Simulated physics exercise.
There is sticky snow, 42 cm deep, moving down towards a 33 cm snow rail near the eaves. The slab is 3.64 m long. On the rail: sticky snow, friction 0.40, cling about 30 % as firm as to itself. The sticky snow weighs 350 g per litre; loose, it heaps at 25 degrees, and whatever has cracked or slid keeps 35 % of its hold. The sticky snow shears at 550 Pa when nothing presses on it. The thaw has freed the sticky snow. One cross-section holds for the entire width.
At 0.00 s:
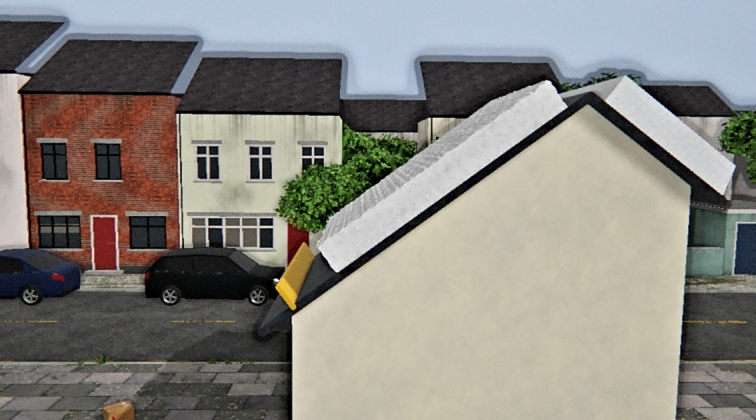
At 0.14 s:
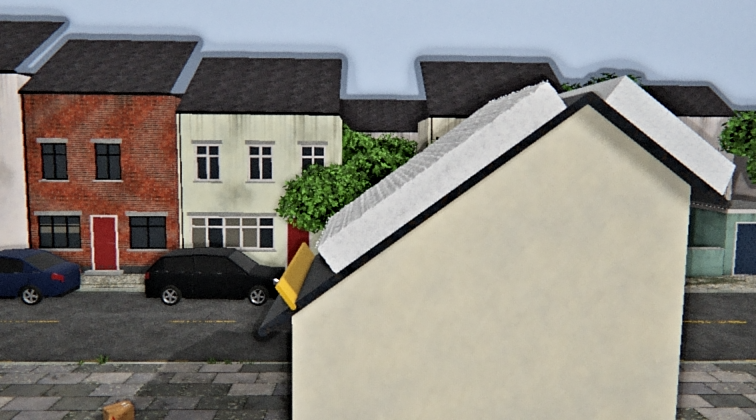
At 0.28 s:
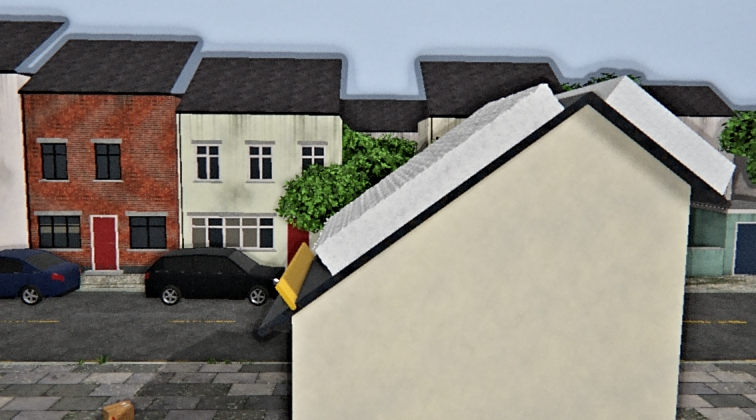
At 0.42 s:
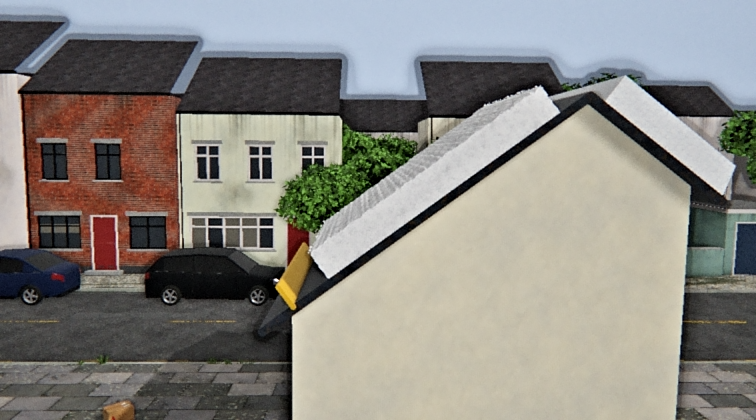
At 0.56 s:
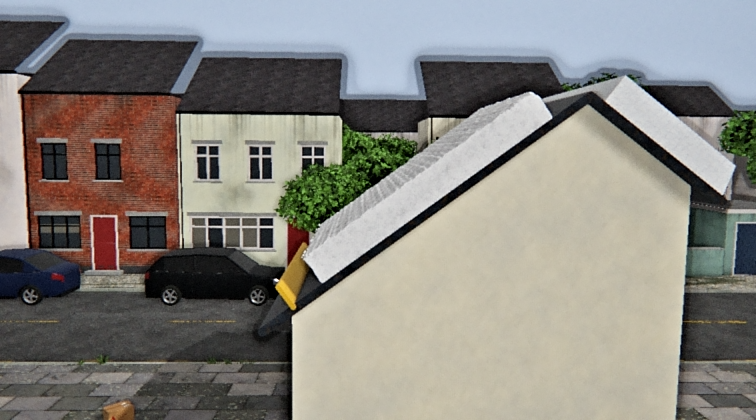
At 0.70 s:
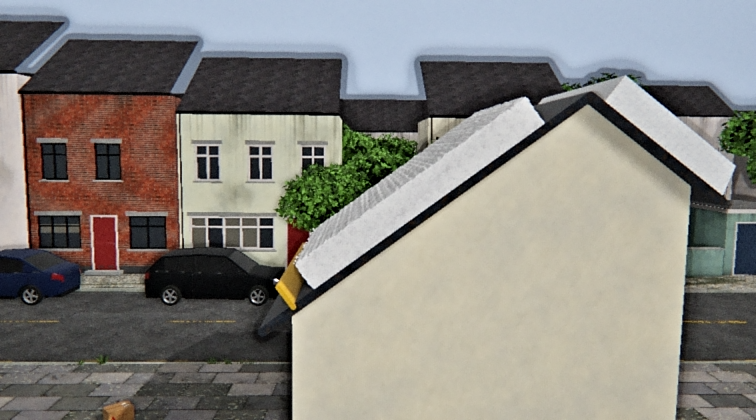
Street of terraced houses with parked cars, a thick white snow slab slowly sliding down the left roof slope towards a yellow rail.
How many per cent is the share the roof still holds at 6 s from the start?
I would say roughly 75 per cent.
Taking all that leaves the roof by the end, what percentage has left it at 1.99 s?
Looks like roughly 50 %, give or take.
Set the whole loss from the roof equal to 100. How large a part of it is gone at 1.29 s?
Share so far: Roughly 0 percent.
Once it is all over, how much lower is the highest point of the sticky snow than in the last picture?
About 1.0 m.
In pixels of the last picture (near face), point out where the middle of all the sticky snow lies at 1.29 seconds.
You'll find it around (372, 224).
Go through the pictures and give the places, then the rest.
Front end of the sticky snow at (320, 250), in the first picture.
Front end of the sticky snow at (319, 251), its middle shifted 1.4 cm, in the second picture.
Front end of the sticky snow at (316, 253), its middle shifted 5.5 cm, in the third picture.
Front end of the sticky snow at (312, 256), its middle shifted 13 cm, in the fourth picture.
Front end of the sticky snow at (305, 261), its middle shifted 23 cm, in the fifth picture.
Front end of the sticky snow at (297, 267), its middle shifted 36 cm, in the sixth picture.
By 1.29 s, 100 % of the snow is on the roof.
By 1.99 s, 88 % of the snow is on the roof.
By 2.70 s, 78 % of the snow is on the roof.
By 3.40 s, 76 % of the snow is on the roof.
By 6.00 s, at the end, 75 % of the snow is on the roof.
